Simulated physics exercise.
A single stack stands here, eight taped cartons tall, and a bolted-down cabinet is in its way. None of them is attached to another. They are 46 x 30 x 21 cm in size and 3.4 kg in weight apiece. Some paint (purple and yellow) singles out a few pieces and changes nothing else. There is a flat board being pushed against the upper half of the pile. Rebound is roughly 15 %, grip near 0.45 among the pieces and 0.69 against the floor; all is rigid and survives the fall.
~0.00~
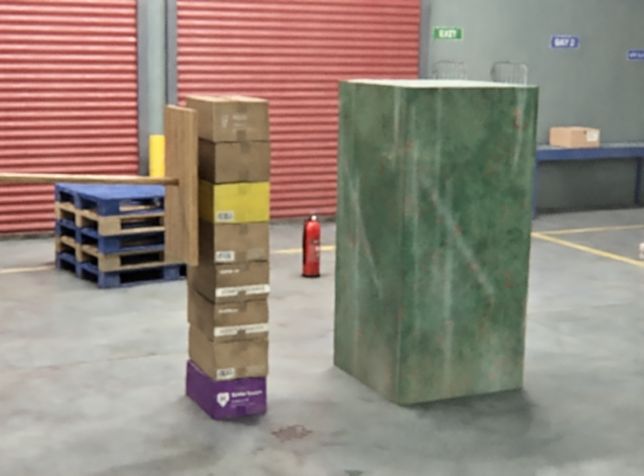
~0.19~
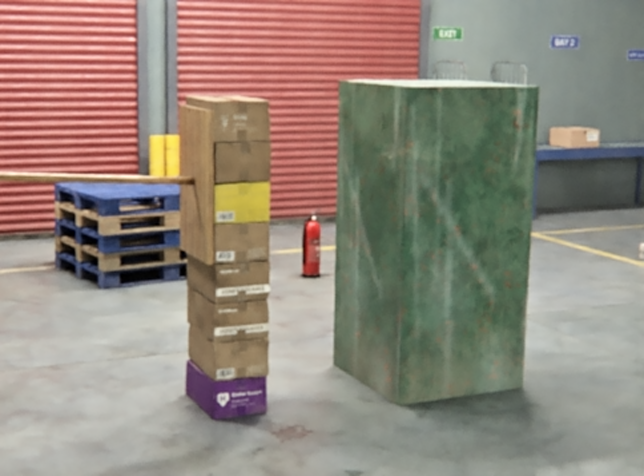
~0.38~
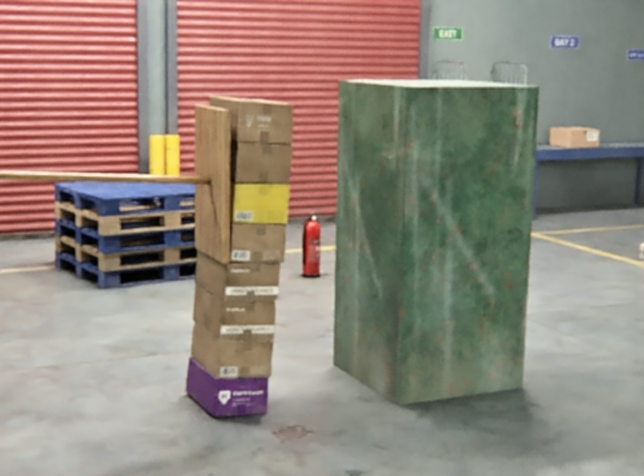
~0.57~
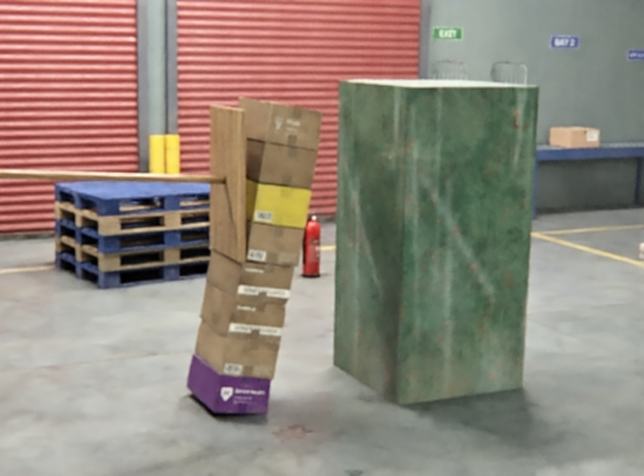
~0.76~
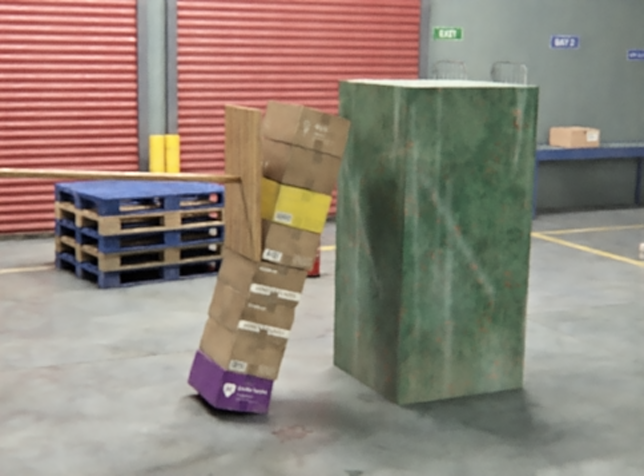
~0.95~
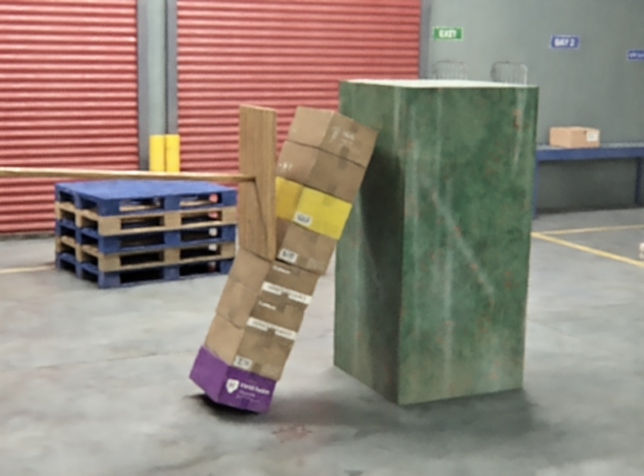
At first, a tall stack of taped cartons, with a yellow one near the top and a purple one at the bottom, stands upright beside a large green block. A board on a pole moves in from the left and presses its upper half, and the whole stack tilts steadily rightward toward the block.
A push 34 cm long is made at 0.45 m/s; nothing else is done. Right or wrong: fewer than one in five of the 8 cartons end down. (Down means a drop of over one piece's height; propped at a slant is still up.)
Right.
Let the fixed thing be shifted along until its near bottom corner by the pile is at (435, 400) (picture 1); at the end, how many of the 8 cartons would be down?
In that case 2.
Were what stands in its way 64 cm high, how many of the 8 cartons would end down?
The count would be 4.
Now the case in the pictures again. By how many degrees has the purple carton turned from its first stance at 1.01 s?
Close to 20° of tilt compared with the start.
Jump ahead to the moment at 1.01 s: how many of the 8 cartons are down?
The tally at that time stands at 0.
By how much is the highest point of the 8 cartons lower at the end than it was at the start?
Lower by close to 10 cm.
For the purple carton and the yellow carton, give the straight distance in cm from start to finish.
Purple shifts 10 cm and yellow shifts 50 cm.
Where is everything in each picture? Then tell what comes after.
In the first picture (we follow the side turned to the camera), board (195, 168) 9 cm short; yellow carton (242, 203); purple carton (241, 398); no piece has moved.
The second picture shows board (211, 167) 5 mm short; yellow carton (243, 203).
The third picture shows board (227, 167) 8 cm in; yellow carton (262, 204) tipped 4°; purple carton (242, 396) tipped 4°; steepest lean 4°, the carton at (246, 359); 8 stirred so far.
The fourth picture shows board (243, 166) 17 cm in; yellow carton (283, 206) tipped 10°; purple carton (244, 395) tipped 9°; steepest lean 11°, the carton at (252, 358); 8 stirred so far.
The fifth picture shows board (259, 166) 25 cm in; yellow carton (303, 209) tipped 16°; purple carton (246, 393) tipped 14°; steepest lean 17°, the carton at (257, 357); 8 stirred so far.
The sixth picture shows board (274, 165) 33 cm in; yellow carton (322, 213) tipped 22°, 8 cm lower; purple carton (248, 390) tipped 20°; steepest lean 22°, the carton at (262, 356); 8 stirred so far.
Around 1.01 s, none of the 8 cartons down, 8 disturbed; yellow carton tipped 26°, 8 cm lower; purple carton tipped 20°.
Around 1.04 s, none of the 8 cartons down, 8 disturbed; yellow carton tipped 26°, 9 cm lower; purple carton tipped 20°.
Around 1.64 s, none of the 8 cartons down, 8 disturbed; yellow carton tipped 24°, 10 cm lower; purple carton tipped 20°.
Finally (2.1 s), none of the 8 cartons down, 8 disturbed; yellow carton tipped 23°, 10 cm lower; purple carton tipped 20°. That is 0 per cent. Seen by the last camera, middles, yellow carton near (316, 211), purple carton near (233, 378).
